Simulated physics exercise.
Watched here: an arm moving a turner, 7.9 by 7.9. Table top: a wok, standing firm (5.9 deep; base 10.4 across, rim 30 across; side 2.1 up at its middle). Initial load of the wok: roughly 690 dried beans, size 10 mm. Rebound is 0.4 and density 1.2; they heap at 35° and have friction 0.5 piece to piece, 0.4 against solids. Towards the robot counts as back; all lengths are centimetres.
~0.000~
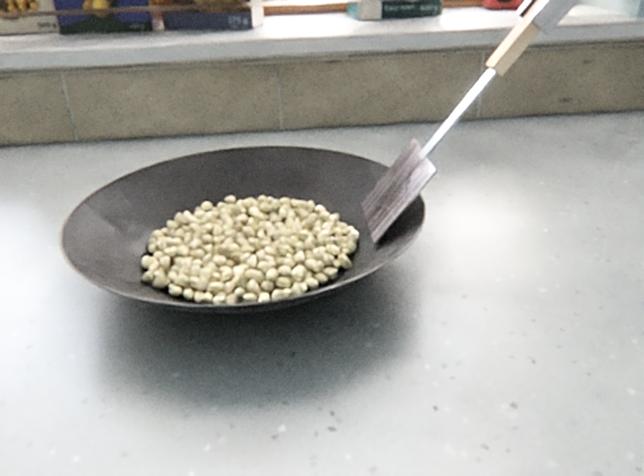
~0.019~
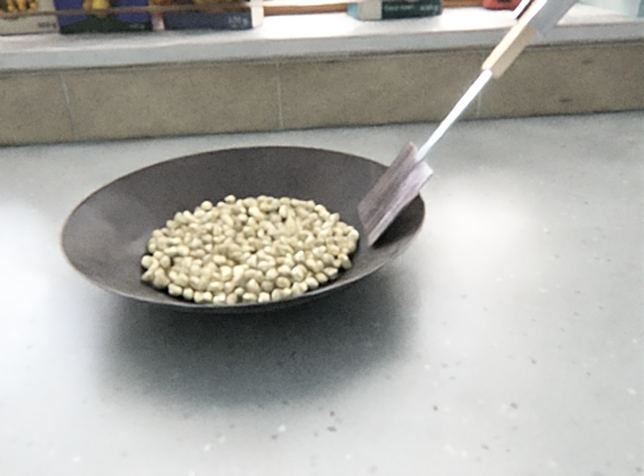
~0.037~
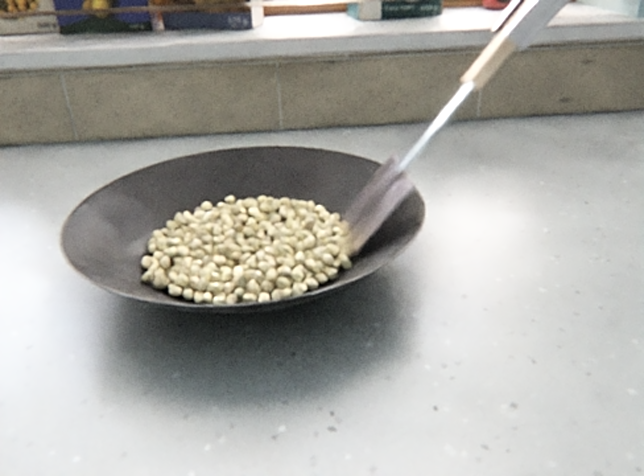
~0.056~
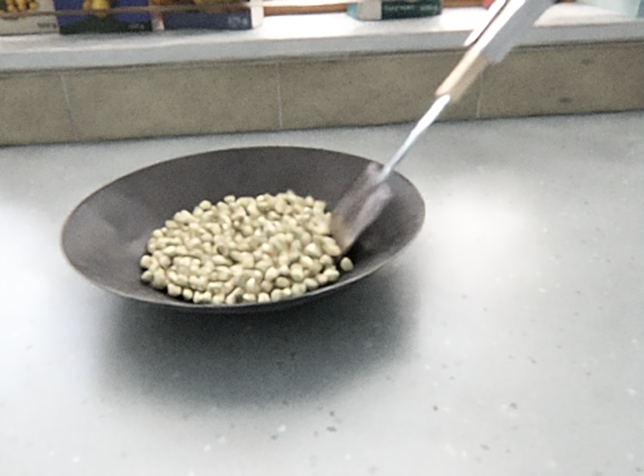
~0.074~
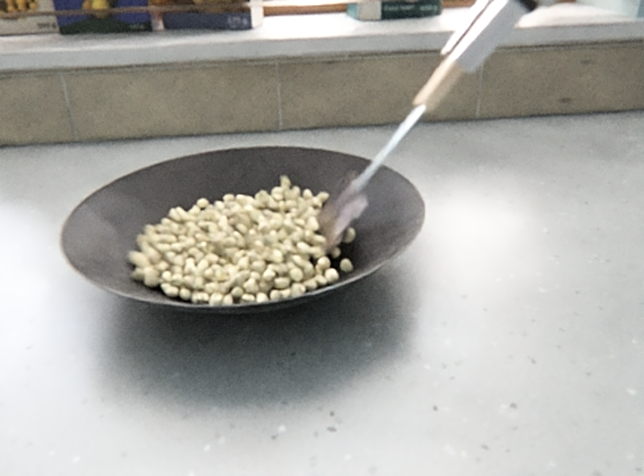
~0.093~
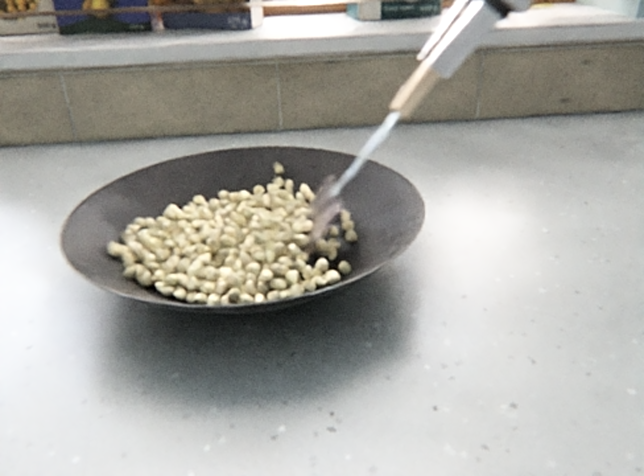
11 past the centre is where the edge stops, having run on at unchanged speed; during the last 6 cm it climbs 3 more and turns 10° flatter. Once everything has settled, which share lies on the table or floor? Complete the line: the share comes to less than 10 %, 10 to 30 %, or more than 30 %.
The share comes to more than 30 %.
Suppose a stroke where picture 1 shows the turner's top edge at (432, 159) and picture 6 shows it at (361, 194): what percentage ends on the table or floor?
I'd put it at roughly 30 per cent.
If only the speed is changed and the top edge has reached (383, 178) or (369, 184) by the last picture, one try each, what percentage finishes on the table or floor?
First try around 20 %, second try around 30 %.
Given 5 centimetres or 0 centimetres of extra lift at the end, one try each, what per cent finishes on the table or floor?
Roughly 35 % and then 40 %.
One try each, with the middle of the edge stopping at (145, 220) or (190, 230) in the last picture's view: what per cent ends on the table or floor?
Estimates, in order: 25 % and 5 %.
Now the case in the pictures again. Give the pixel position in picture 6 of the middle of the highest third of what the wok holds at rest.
Somewhere near (166, 243) in the last picture.
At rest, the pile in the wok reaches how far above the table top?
It reaches around 5.0 cm.
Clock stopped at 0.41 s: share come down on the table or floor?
Roughly 20 percent.
After 0.14 s, sloping 52°, highest piece 7 above the table; 689 in the wok.
After 0.18 s, sloping 49°, highest piece 10 above the table; 686 in the wok, 3 on the blade or in flight.
After 0.41 s, sloping 42°, highest piece 12 above the table; 407 in the wok, 153 on the table or floor, 129 on the blade or in flight.
After 1.46 s, sloping 42°, highest piece 5 above the table; 406 in the wok, 283 on the table or floor.
In the end, 406 in the wok, 283 on the table or floor. That is 41 % on the table or floor.
